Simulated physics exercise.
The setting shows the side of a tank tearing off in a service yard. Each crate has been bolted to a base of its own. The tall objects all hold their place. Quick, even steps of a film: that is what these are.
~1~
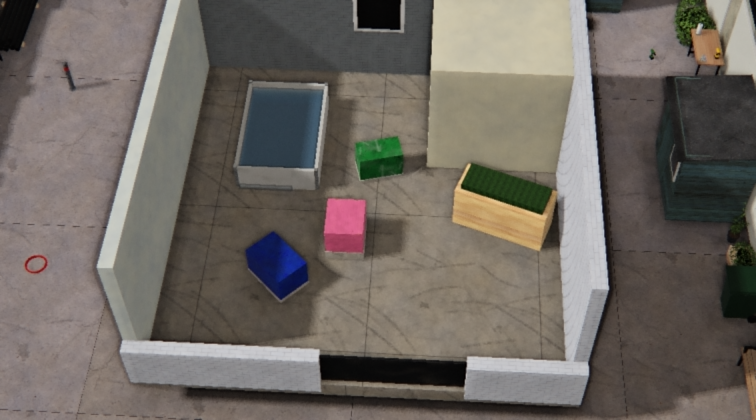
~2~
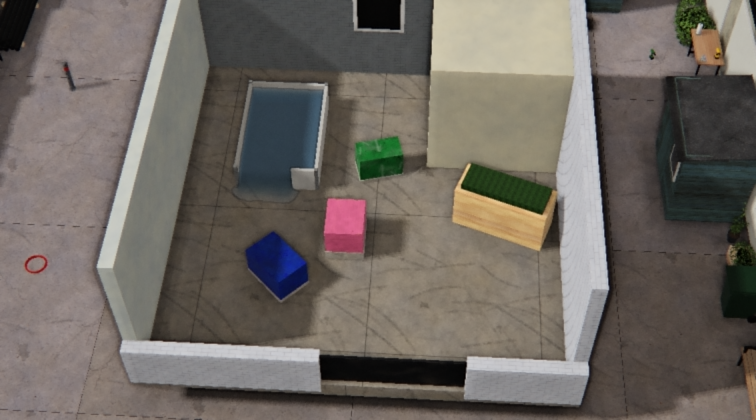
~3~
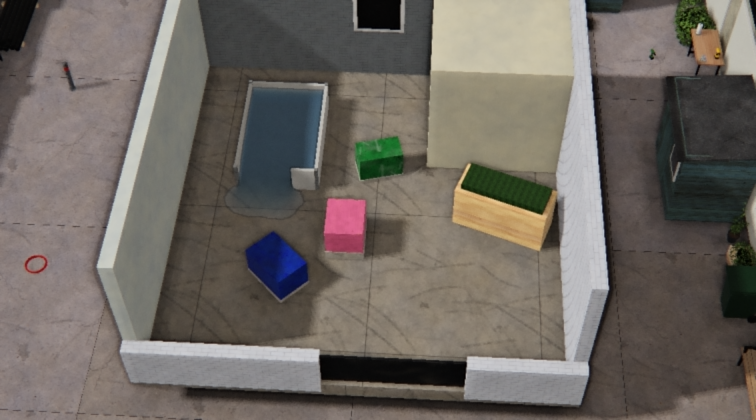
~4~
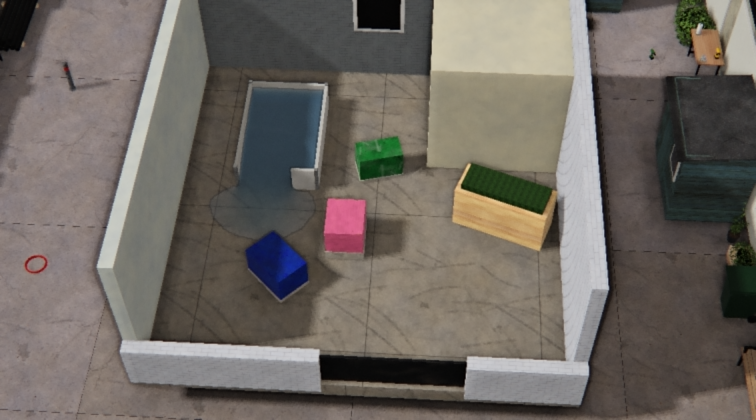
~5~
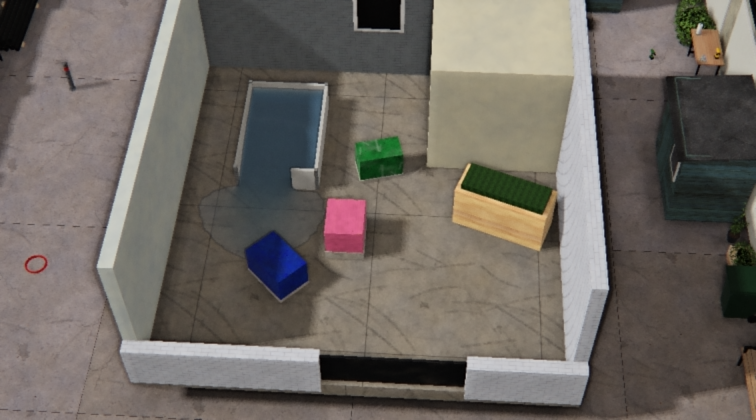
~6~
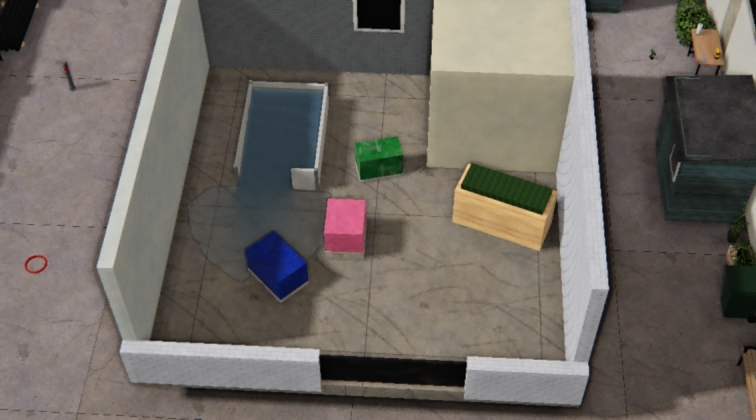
To begin with, still water fills a white-rimmed tank in a walled yard, near green, pink and blue blocks and a wooden planter. Part of the tank's near side opens and water pours onto the floor, then spreads gradually in a thin, rounded sheet around the blue block, while the blocks stay put.
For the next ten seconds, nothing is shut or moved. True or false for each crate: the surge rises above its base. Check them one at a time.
Pink crate: False; green crate: False; blue crate: True.
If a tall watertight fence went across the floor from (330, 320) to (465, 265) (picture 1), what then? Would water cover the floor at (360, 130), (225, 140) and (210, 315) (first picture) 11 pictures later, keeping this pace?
First unwetted, then unwetted, then inundated.
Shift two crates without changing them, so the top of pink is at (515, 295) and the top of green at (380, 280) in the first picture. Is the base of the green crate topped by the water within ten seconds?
In short: The green one is topped.
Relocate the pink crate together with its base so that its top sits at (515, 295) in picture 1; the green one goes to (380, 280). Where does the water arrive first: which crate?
Answer: The blue-painted one.
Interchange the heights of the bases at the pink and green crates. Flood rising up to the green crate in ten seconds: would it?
One by one: Green remains dry.
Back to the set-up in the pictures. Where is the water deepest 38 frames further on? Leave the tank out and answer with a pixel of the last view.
Somewhere around (563, 384).
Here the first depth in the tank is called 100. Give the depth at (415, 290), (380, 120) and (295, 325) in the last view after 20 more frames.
Roughly 4, 0 and 6 per cent, in turn.
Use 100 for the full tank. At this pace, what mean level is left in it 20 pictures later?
38 per cent or thereabouts.
A moment on, water covers 15 % of the floor; the pink crate water round its plinth, the green crate not reached, the blue crate water round its plinth.
Next, water covers 25 % of the floor; the pink crate water round its plinth, the green crate not reached, the blue crate water round its plinth.
Then, water covers 40 % of the floor; the pink crate water round its plinth, the green crate not reached, the blue crate water round its plinth.
Later, water covers 55 % of the floor; the pink crate water round its plinth, the green crate water round its plinth, the blue crate water round its plinth.
In the end, water covers 75 % of the floor; the pink crate stayed above the water, the green crate stayed above the water, the blue crate was topped.
